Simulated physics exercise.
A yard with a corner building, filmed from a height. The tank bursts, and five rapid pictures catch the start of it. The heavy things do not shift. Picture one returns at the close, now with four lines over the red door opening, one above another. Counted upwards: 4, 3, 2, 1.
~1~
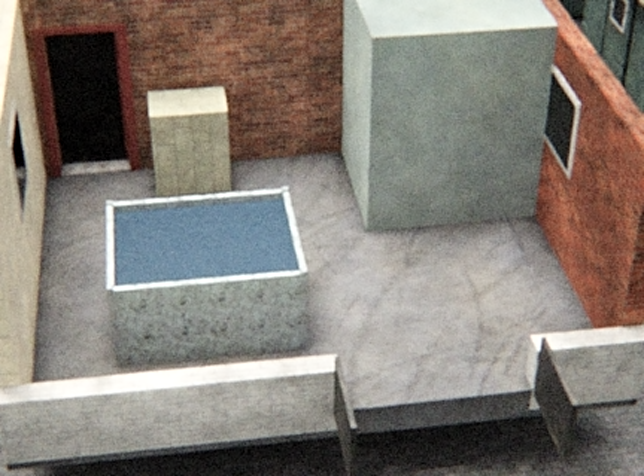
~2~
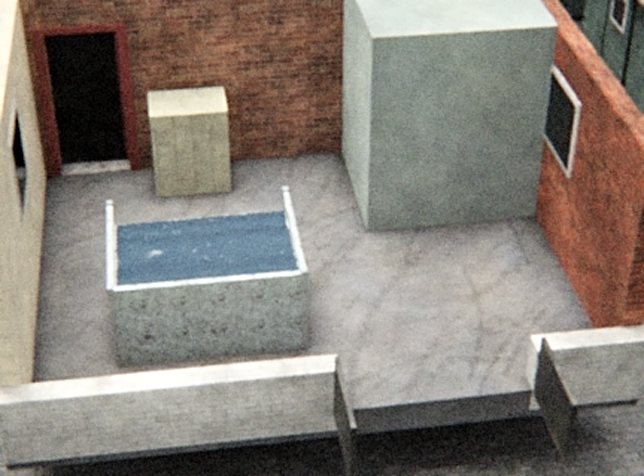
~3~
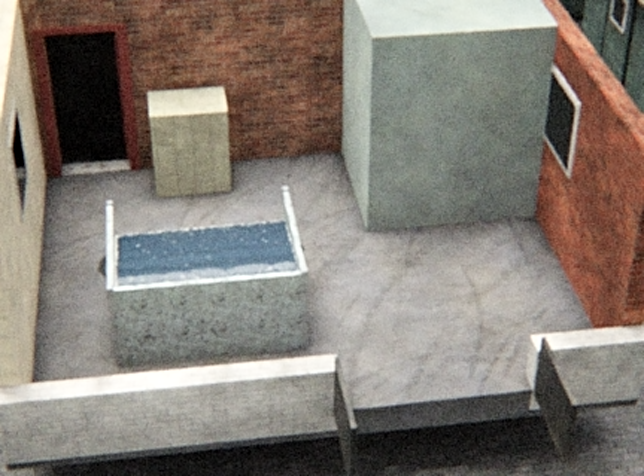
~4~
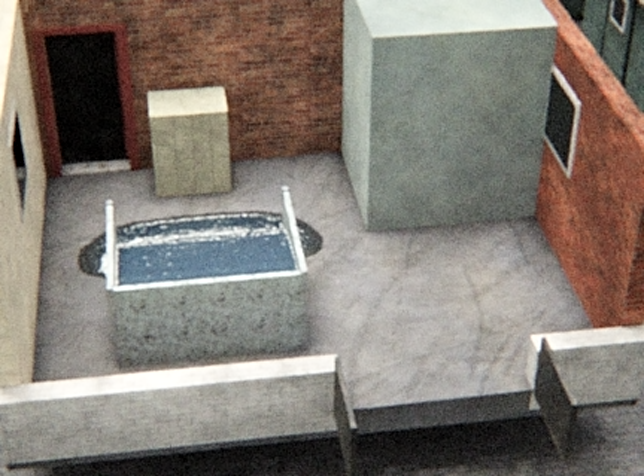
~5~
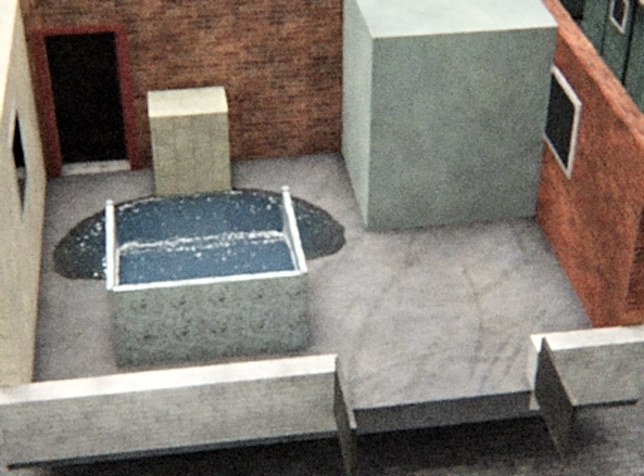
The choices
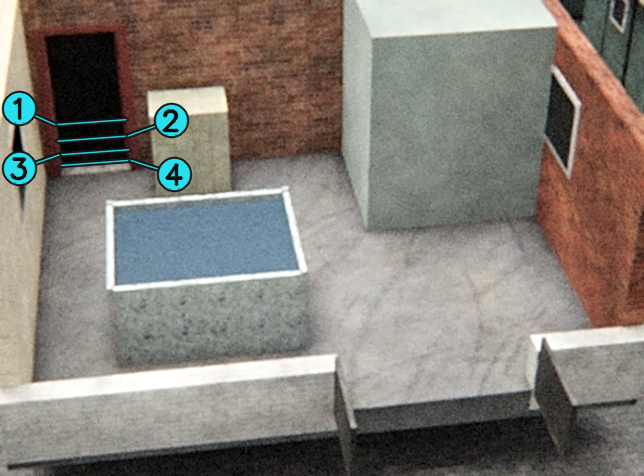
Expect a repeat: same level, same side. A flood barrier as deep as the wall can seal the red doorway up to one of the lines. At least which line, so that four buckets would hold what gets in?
That is height 2.
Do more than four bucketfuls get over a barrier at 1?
No, that is safe.
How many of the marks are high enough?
Two of the four.
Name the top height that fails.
That would be 3.
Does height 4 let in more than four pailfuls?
Yes, that goes wrong.
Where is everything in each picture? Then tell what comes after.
Water in the tank at rest, its middle at (203, 243); foot of the red doorway at (97, 173); open gate at (435, 341).
Water covers 3 % of the ground, its front hidden from here.
Water covers 6 % of the ground, its front hidden from here.
Water covers 13 % of the ground and shows as far out as (305, 228).
Water covers 22 % of the ground and shows as far out as (321, 213).
On the marked copy, 1 at (90, 122); 2 at (92, 138); 3 at (94, 152); 4 at (95, 162); from the bottom up 4, 3, 2, 1.
If 1 is chosen, nothing gets over.
If 2 is chosen, a bucket or two gets in.
If 3 is chosen, about 12 bucketfuls get in.
If 4 is chosen, dozens of bucketfuls pour in.
